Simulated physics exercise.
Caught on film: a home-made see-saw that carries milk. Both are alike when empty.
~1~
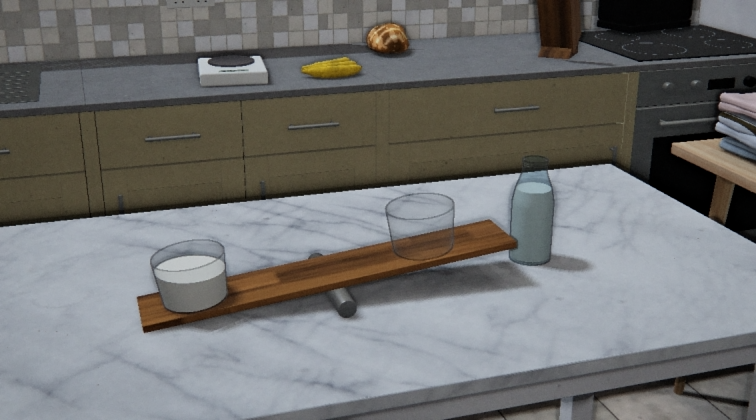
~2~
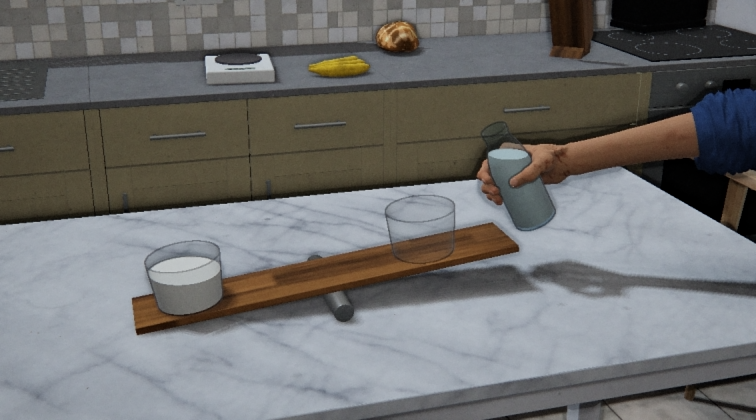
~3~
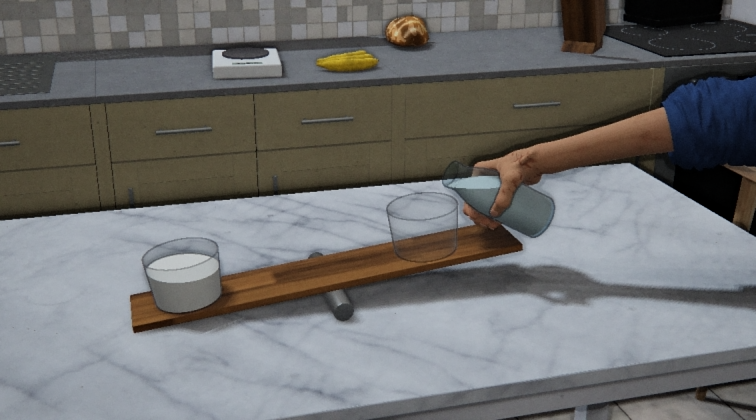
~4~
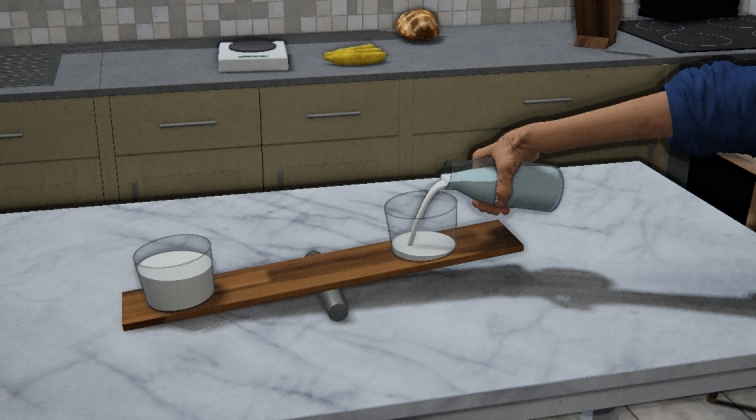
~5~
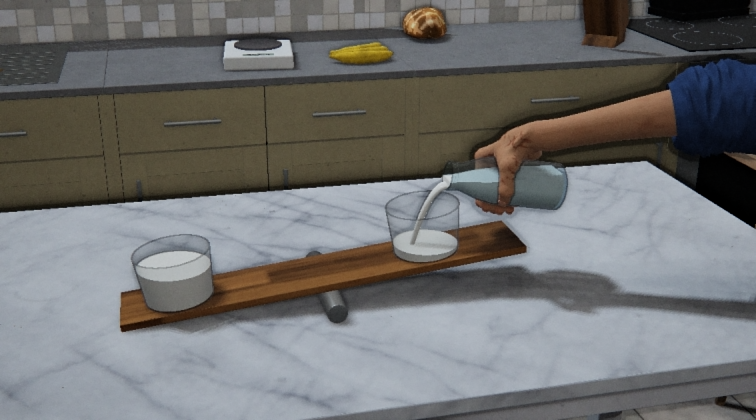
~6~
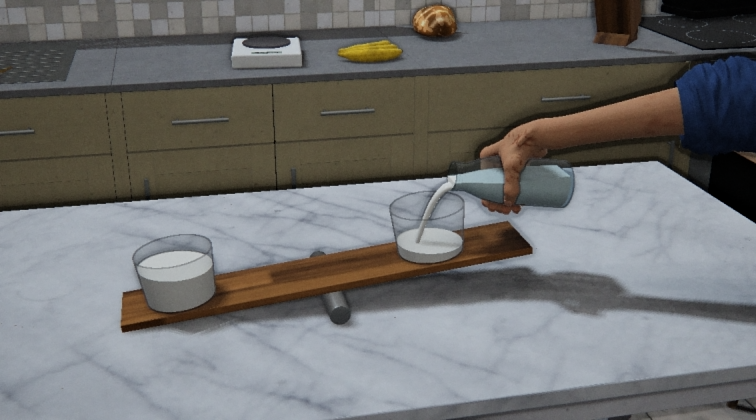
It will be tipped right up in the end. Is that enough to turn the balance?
It does not move.
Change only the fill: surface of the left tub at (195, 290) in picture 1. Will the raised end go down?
Verdict: Flips.
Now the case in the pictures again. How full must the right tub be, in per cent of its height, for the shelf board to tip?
About 95 per cent.
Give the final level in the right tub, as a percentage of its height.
Near 75 in a hundred.
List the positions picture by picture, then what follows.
Nothing is moving yet; milk bottle (532, 208) about two thirds full; right tub (421, 226) empty, raised; left tub (191, 276) about two thirds full, on the low side, in the first frame.
The milk bottle is picked up; round bar (343, 311); right tub (422, 228) empty, in the second frame.
The milk bottle leans over the right tub; milk bottle (495, 195) tipped 60° with all of its load; right tub (424, 226) empty, in the third frame.
The milk is flowing; round bar (337, 310); right tub nearly empty, surface at (424, 244); left tub about two thirds full, surface at (175, 266), in the fourth frame.
The milk is flowing; milk bottle (501, 181) tipped 80° with nearly all of its load; right tub (424, 226) nearly empty, in the fifth frame.
The milk is flowing; round bar (339, 313); right tub about a quarter full, surface at (430, 241); left tub about two thirds full, surface at (175, 266), in the sixth frame.
Next, the right tub is about half full; the shelf board leans as before.
After that, the right tub is about two thirds full; the shelf board leans as before.
Finally, the right tub is about three quarters full; the shelf board leans as before.
